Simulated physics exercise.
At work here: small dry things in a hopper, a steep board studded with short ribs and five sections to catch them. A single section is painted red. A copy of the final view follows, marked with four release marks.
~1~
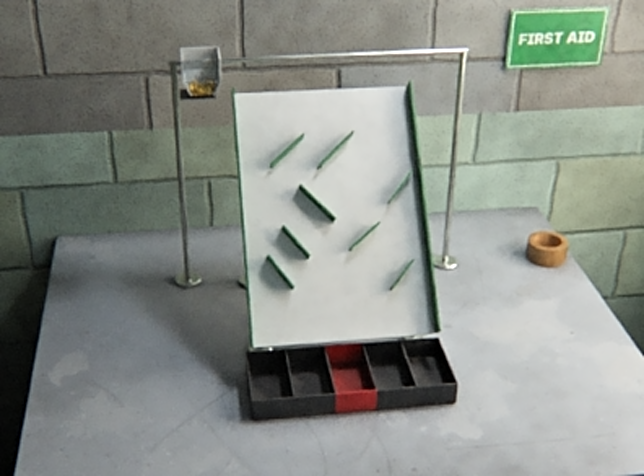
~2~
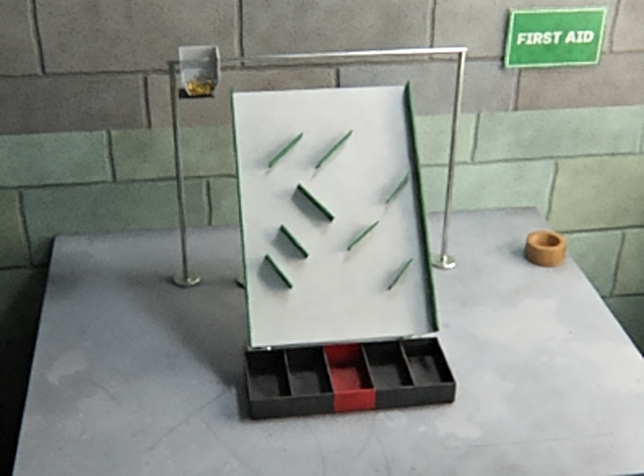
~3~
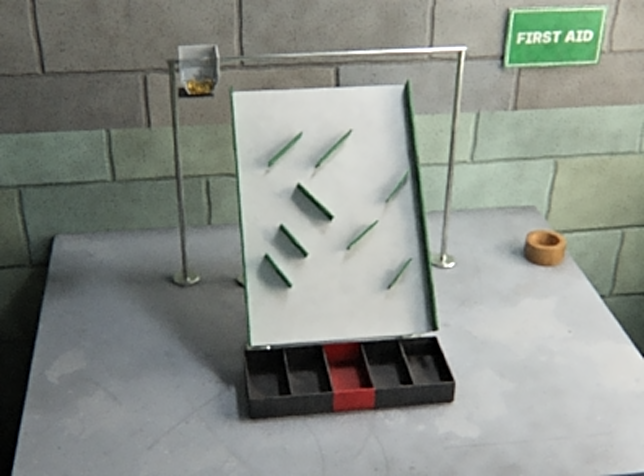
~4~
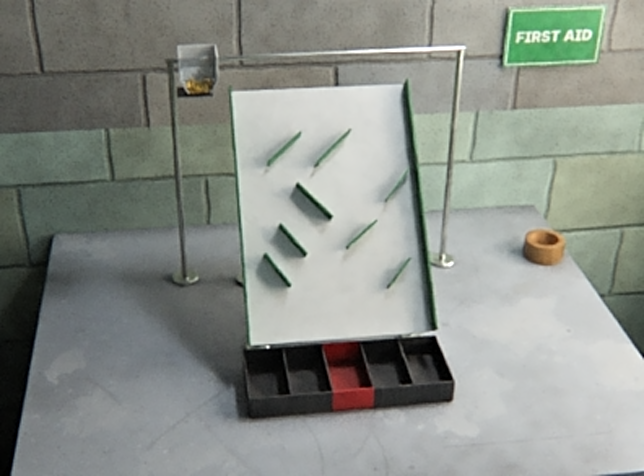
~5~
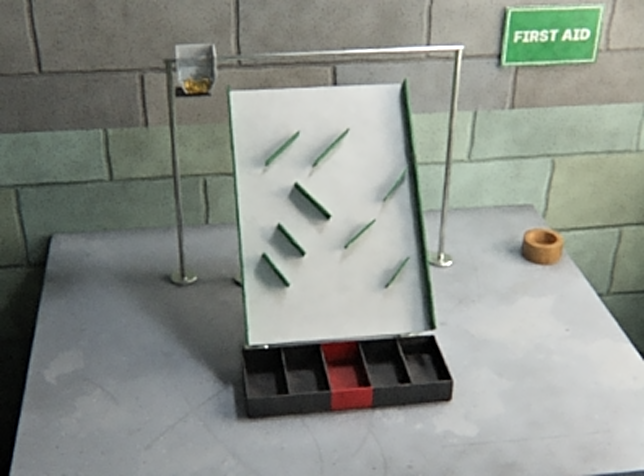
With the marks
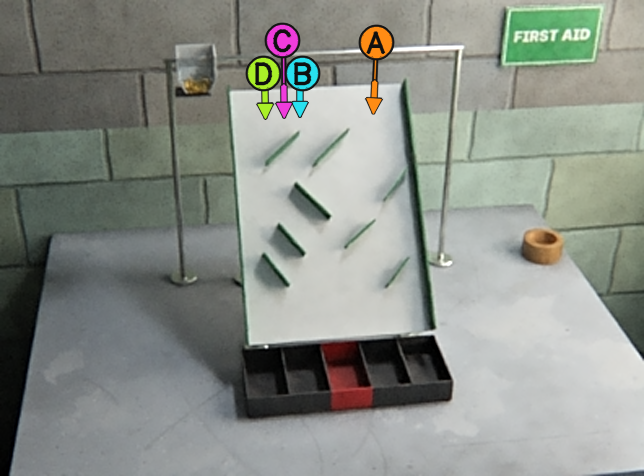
Steep white board with green ribs standing above black sections, the middle one red, a small hopper at upper left, nothing moving.
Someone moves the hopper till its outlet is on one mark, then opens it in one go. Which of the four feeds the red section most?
Take B.
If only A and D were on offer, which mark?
Here it is mark A.
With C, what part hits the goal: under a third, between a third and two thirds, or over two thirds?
Under a third.
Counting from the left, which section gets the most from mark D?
The first.
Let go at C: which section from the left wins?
The first.
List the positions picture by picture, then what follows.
In the first frame, hopper at (202, 89), puffed corn balls, door shut.
In the second frame, ribs (270, 164) to (303, 133), (318, 164) to (352, 130), (299, 183) to (335, 218).
In the third frame, ribs (389, 199) to (411, 168), (281, 223) to (308, 254), (349, 246) to (378, 220).
In the fourth frame, ribs (265, 253) to (291, 285), (390, 286) to (411, 258).
In the fifth frame, red section at (352, 398), number 3 of 5 from the left.
On the marked copy, mark A meets the board at (373, 108); mark B meets the board at (299, 111); mark C meets the board at (284, 112); mark D meets the board at (265, 113).
If A is chosen, about a quarter in the red section, about two thirds in other sections, a small part outside the box.
If B is chosen, about half in the red section, about a quarter in other sections, about a third outside the box.
If C is chosen, a small part in the red section, about half in other sections, about a third outside the box.
If D is chosen, a stray few in the red section, about half in other sections, about half outside the box.
